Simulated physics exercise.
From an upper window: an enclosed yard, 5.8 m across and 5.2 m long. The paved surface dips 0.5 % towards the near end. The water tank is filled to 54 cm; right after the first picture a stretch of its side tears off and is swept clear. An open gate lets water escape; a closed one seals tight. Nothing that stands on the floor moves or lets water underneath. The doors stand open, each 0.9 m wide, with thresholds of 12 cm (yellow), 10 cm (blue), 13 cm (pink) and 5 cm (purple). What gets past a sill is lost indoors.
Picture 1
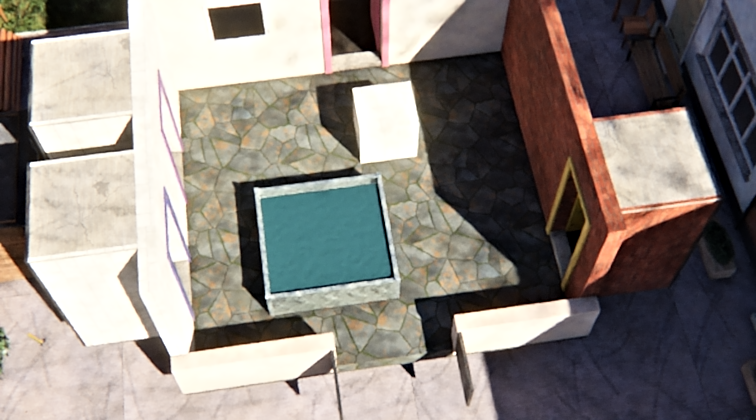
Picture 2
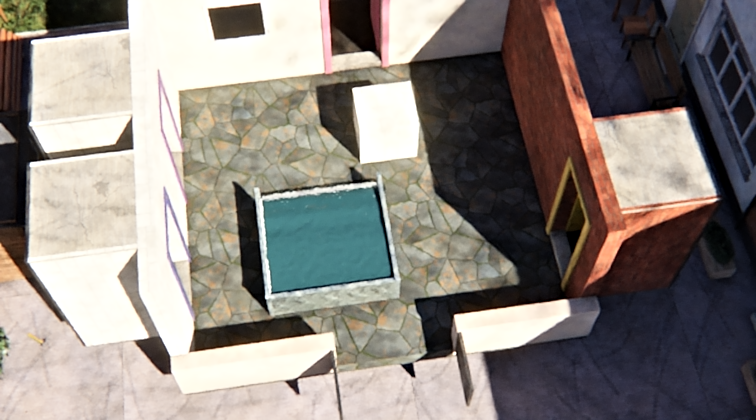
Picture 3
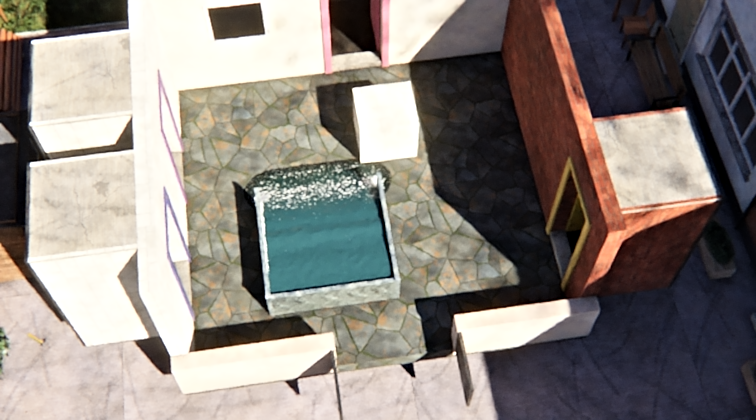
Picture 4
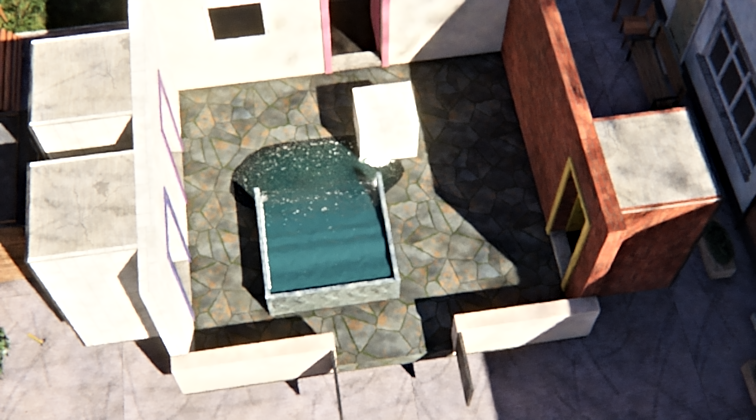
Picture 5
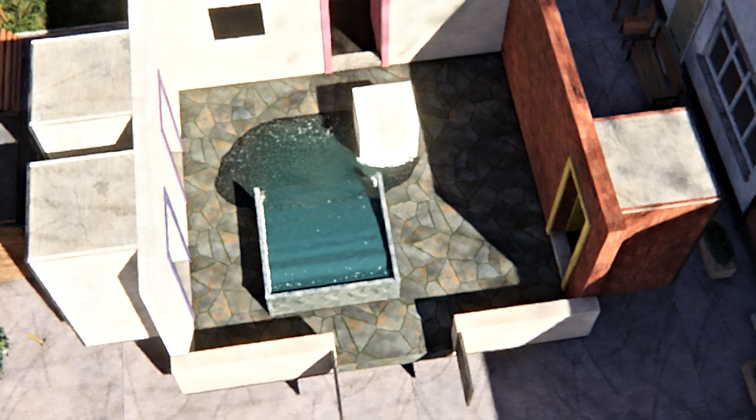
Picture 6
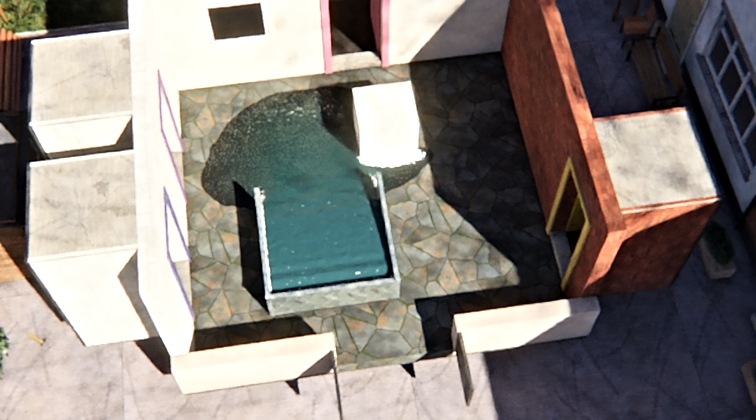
An enclosed yard paved with irregular grey-brown stone is seen steeply from above, with pale walls at the left and back and a rust-red wall at the right. A low rectangular tank of teal water sits near the middle, a white block just behind it. The tank's far side goes, and water pours out in a foaming burst, spreading back and leftwards and around the block's base, while the camera stays still.
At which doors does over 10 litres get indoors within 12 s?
The water let in: At the yellow door it keeps below the limit; at the blue door it stays under the limit; at the pink door it goes over the limit; at the purple door it passes the limit.
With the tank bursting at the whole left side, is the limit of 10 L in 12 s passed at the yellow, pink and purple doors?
Against that limit: Yellow not over, pink below, purple over.
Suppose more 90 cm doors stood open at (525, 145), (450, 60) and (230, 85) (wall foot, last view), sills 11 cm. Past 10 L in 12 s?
In turn: Under, under, past it.
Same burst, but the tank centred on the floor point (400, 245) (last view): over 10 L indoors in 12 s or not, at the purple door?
Against that limit: Purple past it.
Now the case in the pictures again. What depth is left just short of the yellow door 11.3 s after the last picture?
Roughly 7.0 cm deep.
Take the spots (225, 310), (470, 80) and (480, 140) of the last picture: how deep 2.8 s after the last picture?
Roughly 0, 3 and 3 cm, in turn.
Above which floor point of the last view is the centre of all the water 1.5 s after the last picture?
Near (311, 161).
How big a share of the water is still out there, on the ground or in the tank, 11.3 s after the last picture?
Roughly 84 in a hundred.
Then, 0.7 s after the last picture water covers 35 % of the floor and is deepest (34 cm) near (302, 84); yellow door not reached, blue door not reached, pink door 17 cm at the sill, 5 L in, purple door 4 cm at the sill, 0 L in.
Then, 1.5 s after the last picture water covers 45 % of the floor and is deepest (38 cm) near (179, 91); yellow door not reached, blue door not reached, pink door 21 cm at the sill, 28 L in, purple door 4 cm at the sill, 1 L in.
Then, 2.8 s after the last picture water covers 60 % of the floor and is deepest (24 cm) near (189, 89); yellow door 4 cm at the sill, 0 L in, blue door not reached, pink door 14 cm at the sill, 54 L in, purple door 11 cm at the sill, 12 L in.
Then, 6.3 s after the last picture water covers 95 % of the floor and is deepest (14 cm) near (193, 305); yellow door 4 cm at the sill, 0 L in, blue door 8 cm at the sill, 0 L in, pink door 6 cm at the sill, 56 L in, purple door 7 cm at the sill, 44 L in.
Then, 11.3 s after the last picture water covers 95 % of the floor and is deepest (10 cm) near (398, 277); yellow door 7 cm at the sill, 0 L in, blue door 6 cm at the sill, 1 L in, pink door 3 cm at the sill, 56 L in, purple door 5 cm at the sill, 49 L in.
